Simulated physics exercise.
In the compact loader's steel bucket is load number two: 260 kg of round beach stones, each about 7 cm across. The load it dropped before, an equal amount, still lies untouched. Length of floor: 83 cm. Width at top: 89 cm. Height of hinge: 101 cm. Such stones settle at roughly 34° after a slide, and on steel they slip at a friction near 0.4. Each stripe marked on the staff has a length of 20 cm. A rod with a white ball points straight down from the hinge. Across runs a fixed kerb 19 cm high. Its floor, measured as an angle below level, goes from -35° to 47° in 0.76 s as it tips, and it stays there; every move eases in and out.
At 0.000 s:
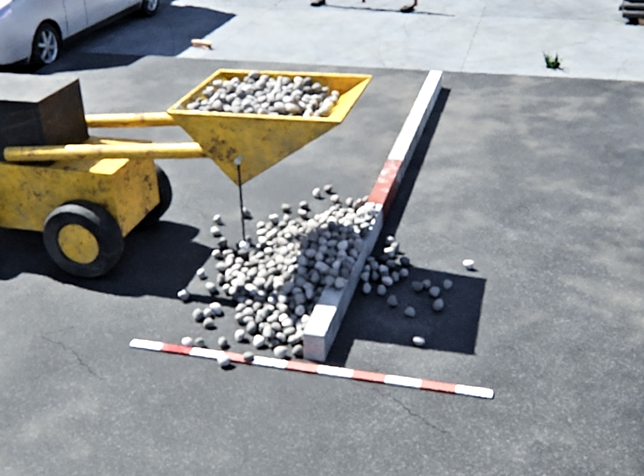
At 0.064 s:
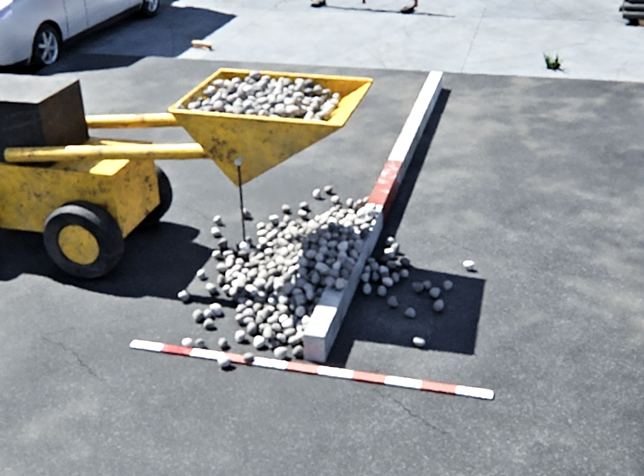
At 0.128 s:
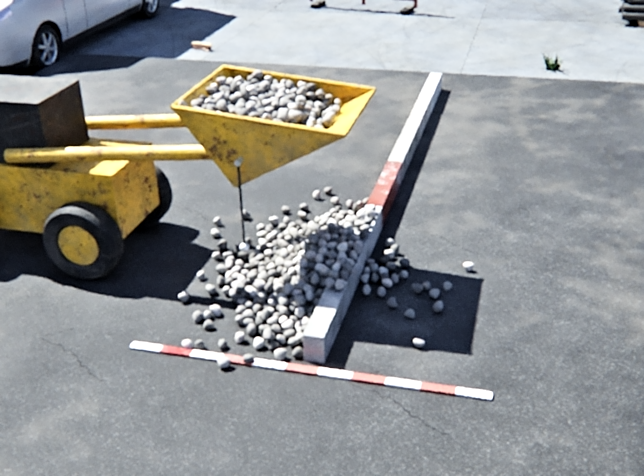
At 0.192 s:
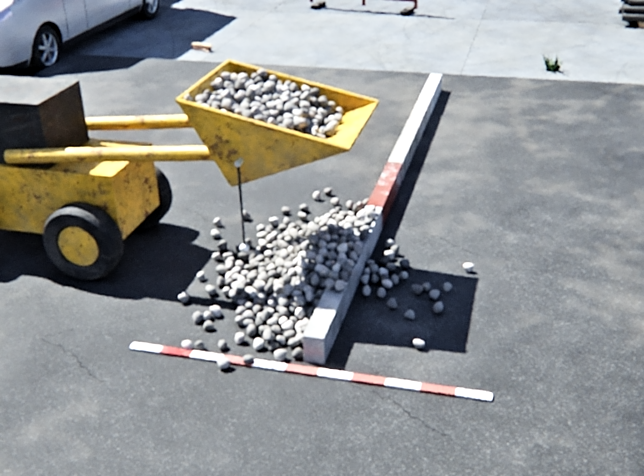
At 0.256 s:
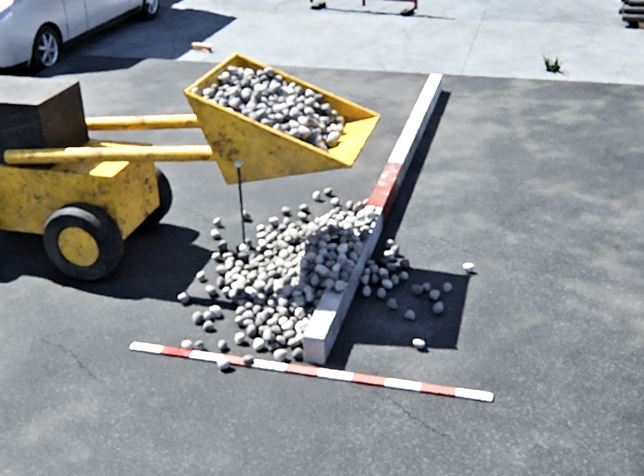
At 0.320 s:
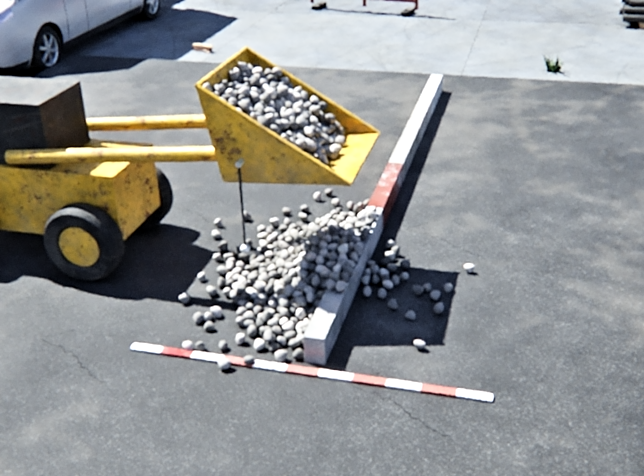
To begin with, a yellow loader on the left holds a bucket full of grey stones above a heap lying against a white kerb with a red band. The bucket then tilts steadily down to the right, its back edge rising and its stones staying inside, while the heap below stays still.
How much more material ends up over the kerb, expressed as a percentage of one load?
About 68 per cent of a load more.
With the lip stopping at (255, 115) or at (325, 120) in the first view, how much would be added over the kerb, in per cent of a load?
The first would add around 5 per cent, the second around 45 per cent.
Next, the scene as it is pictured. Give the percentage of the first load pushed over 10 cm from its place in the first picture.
The answer is about 10 per cent.
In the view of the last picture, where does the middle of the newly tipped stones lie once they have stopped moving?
The middle lies near (393, 273) in the last picture.
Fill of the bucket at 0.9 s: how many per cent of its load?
About 55 percent is still in there.
After 0.6 s the floor is at 34°; in per cent of one load, 100 in the bucket, 96 on this side of the kerb, 4 over the kerb; the foremost stones are at (434, 299).
After 0.9 s the floor is at 47°; in per cent of one load, 55 in the bucket, 133 on this side of the kerb, 12 over the kerb; the foremost stones are at (434, 299).
After 1.2 s the floor is at 47°; in per cent of one load, 5 in the bucket, 136 on this side of the kerb, 58 over the kerb; the foremost stones are at (484, 284).
After 3.6 s the floor is at 47°; in per cent of one load, 0 in the bucket, 128 on this side of the kerb, 72 over the kerb; the foremost stones are at (616, 290). Net gain over the kerb, 68.
